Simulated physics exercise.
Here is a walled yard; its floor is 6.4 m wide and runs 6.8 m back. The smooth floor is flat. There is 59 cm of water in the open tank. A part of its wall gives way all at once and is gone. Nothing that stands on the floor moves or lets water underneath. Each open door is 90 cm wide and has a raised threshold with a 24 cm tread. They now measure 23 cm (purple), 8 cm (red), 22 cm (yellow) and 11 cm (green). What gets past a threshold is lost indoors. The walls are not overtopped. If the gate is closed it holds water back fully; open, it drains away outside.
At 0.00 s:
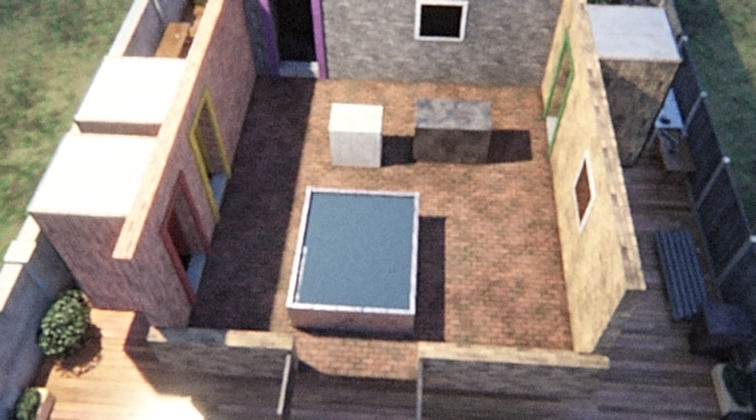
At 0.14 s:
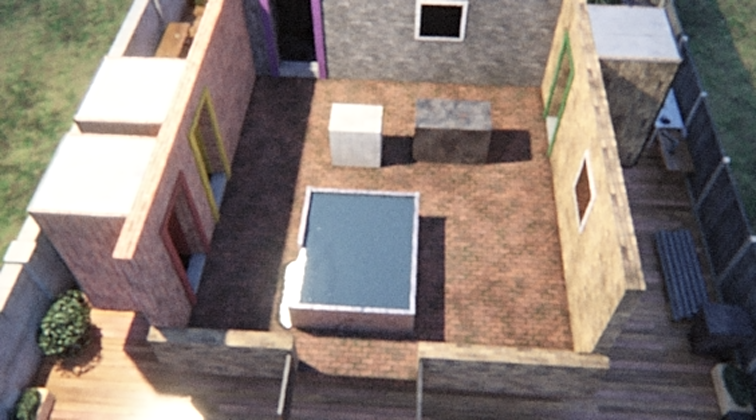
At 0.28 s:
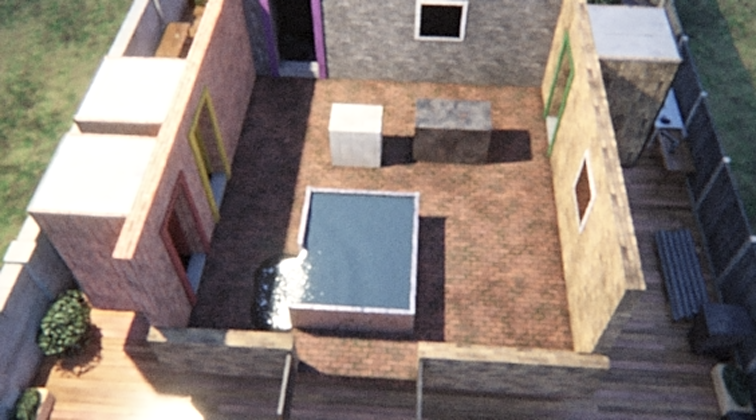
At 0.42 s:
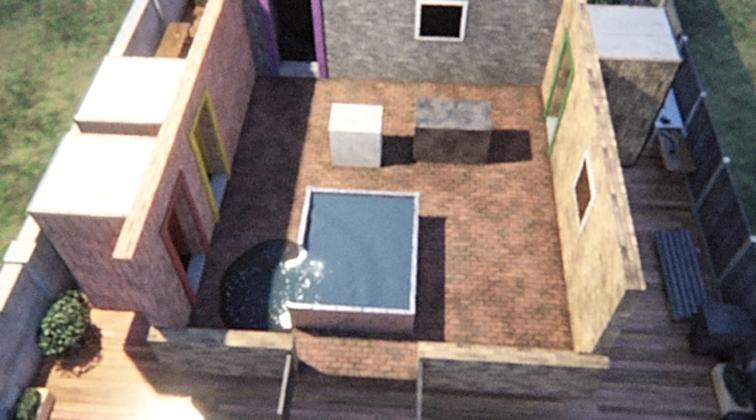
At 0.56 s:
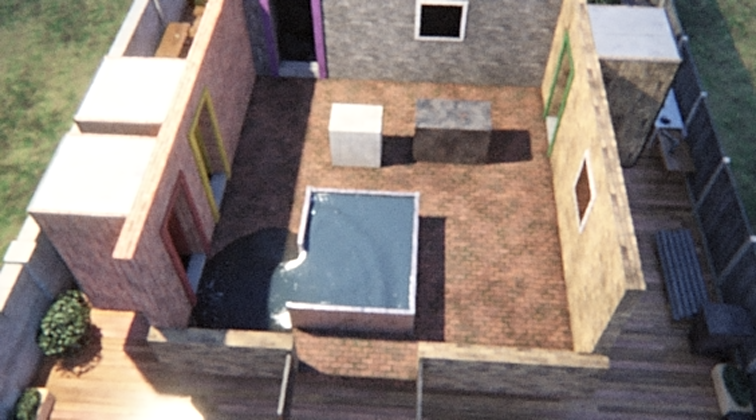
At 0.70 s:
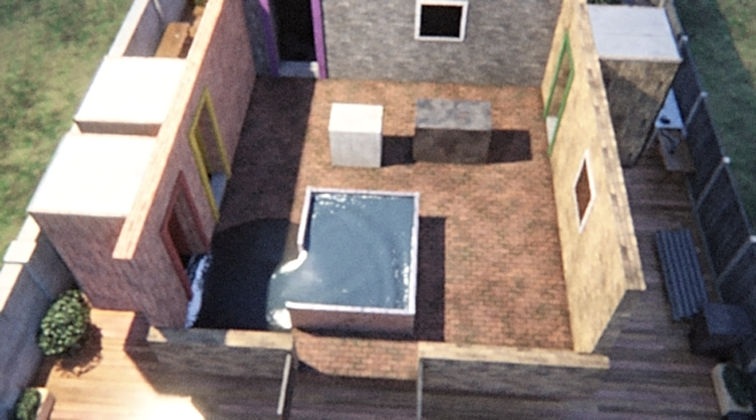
Water pours from the left side of an open tank and spreads across the brick floor leftward.
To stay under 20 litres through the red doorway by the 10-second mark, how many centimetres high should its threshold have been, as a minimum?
Close to 32 cm is just enough.
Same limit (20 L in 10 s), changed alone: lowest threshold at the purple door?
About 9.0 cm at purple.
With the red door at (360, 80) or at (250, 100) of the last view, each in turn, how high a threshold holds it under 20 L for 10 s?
About 10.5 and 10.0 cm.
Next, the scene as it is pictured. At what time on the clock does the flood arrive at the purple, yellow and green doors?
Arrival: Purple 4.0 s, yellow 1.2 s, green 8.5 s.
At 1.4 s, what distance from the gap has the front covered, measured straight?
About 3.0 m.
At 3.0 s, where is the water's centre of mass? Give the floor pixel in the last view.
Around (307, 273).
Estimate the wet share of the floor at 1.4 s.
Near 10 per cent is wet.
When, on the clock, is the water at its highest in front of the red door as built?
At about 2.0 s.
After 1.4 s water covers 10 % of the floor, deepest (47 cm) near (181, 351); 22 cm at the red door, 98 litres in over its 8 cm threshold.
After 3.0 s water covers 25 % of the floor, deepest (30 cm) near (206, 259); 27 cm at the red door, 369 litres in over its 8 cm threshold.
After 10.0 s water covers 90 % of the floor, deepest (10 cm) near (227, 343); 10 cm at the red door, 643 litres in over its 8 cm threshold.
At the red door as built, the water arrived by 0.6 s and peaked near 32 cm at 2.0 s.
Run again over the same 10 s with other heights there, 61 litres in over 27.5 cm, 4 litres over 37 cm. The limit of 20 litres is kept from about 32 cm up.
